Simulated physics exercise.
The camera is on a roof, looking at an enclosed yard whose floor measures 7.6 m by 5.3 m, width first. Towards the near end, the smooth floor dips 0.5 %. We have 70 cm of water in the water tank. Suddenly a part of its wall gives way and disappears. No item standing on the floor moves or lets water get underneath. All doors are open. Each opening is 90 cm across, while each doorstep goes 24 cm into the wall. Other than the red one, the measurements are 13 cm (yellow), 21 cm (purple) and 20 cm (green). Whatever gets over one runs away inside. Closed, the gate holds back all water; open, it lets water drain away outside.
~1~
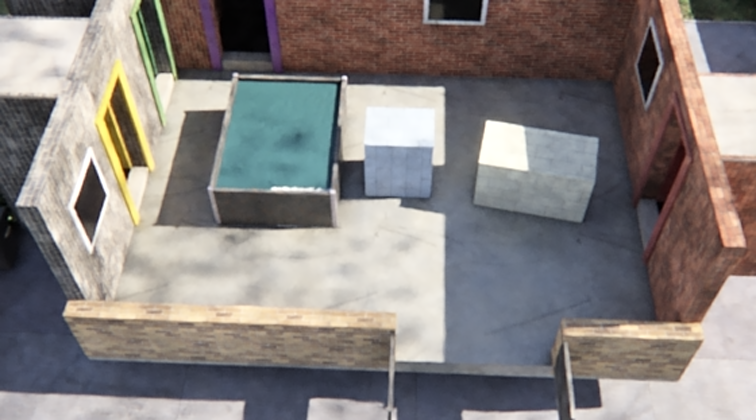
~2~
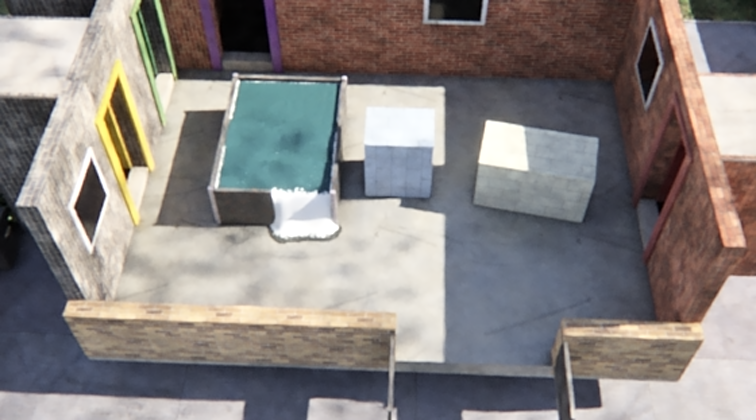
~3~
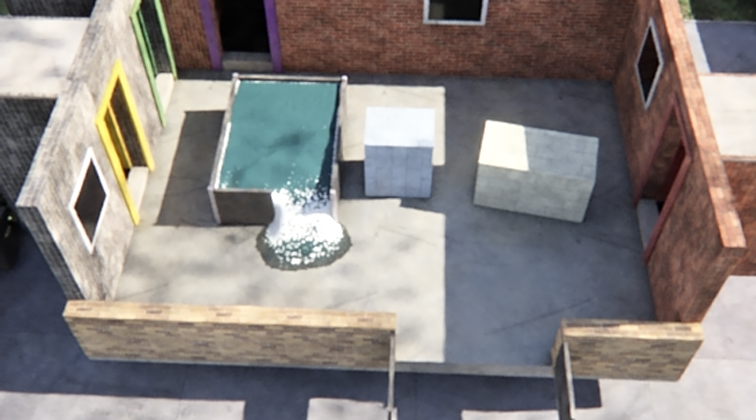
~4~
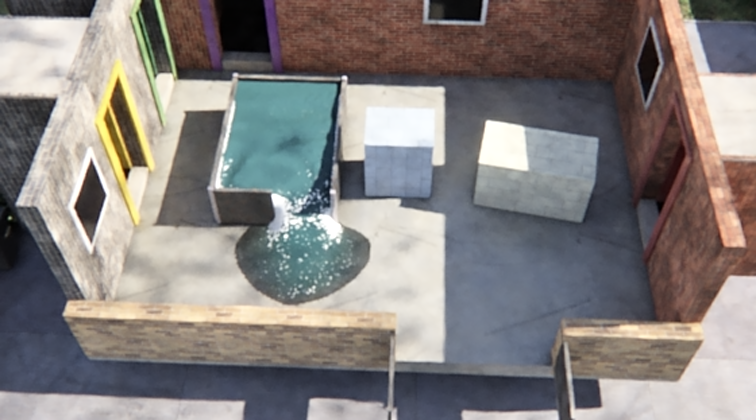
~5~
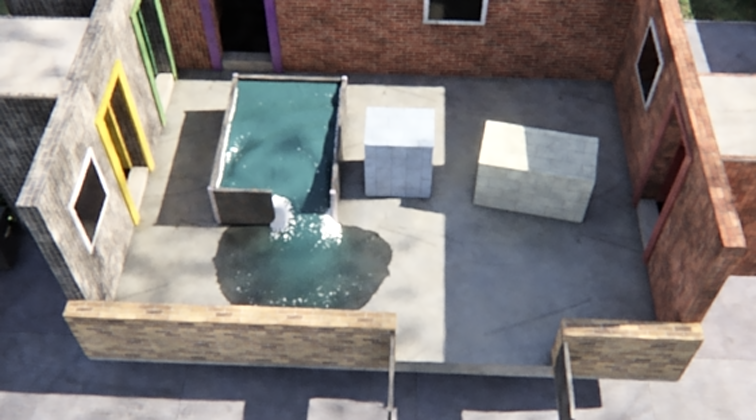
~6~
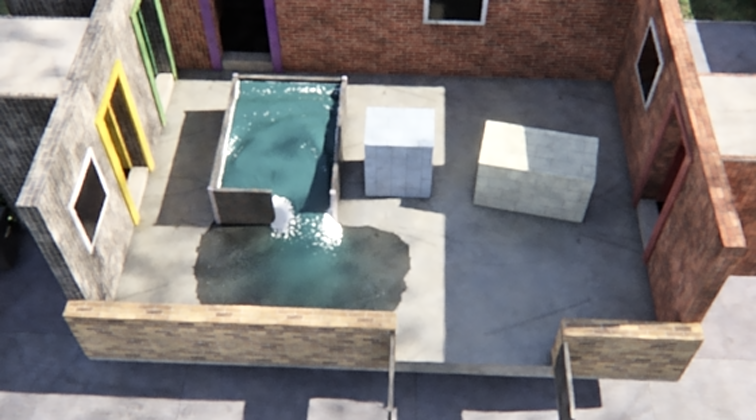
Water burst through a gap in the front wall of the tank, splashed white onto the yard floor, and spread into a wide, dark puddle reaching the low brick wall at the near side.
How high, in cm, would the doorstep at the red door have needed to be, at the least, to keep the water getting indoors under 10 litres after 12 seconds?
About 7 cm.
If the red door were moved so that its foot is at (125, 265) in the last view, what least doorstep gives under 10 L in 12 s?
Close to 14.5 cm at the least.
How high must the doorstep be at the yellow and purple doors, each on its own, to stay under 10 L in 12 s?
You'd want about 5.5 centimetres at yellow and about 10.5 centimetres at purple.
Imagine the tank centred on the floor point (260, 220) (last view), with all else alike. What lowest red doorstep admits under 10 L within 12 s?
A height near 15 cm.
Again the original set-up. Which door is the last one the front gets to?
I'd say the purple one.
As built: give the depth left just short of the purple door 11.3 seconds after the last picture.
Depth: Near 7.5 cm.
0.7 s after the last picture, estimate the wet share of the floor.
Close to 20 per cent of it is wet.
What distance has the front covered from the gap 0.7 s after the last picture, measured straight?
It gets close to 3.2 metres out.
Then, 0.7 s after the last picture water covers 20 % of the floor, deepest (38 cm) near (288, 340); it has not reached the red door.
Then, 2.3 s after the last picture water covers 40 % of the floor, deepest (29 cm) near (105, 333); it has not reached the red door.
Then, 11.3 s after the last picture water covers 95 % of the floor, deepest (10 cm) near (137, 218); 6 cm at the red door, 0 litres in over its 23 cm doorstep.
At the red door as built, the water peaked near 10 cm, 4.7 s after the last picture.
Run again over the same 12 s with other heights there, 25 litres in over 5.5 cm, 6 litres over 7.5 cm. The limit of 10 litres is kept from about 7 cm up.
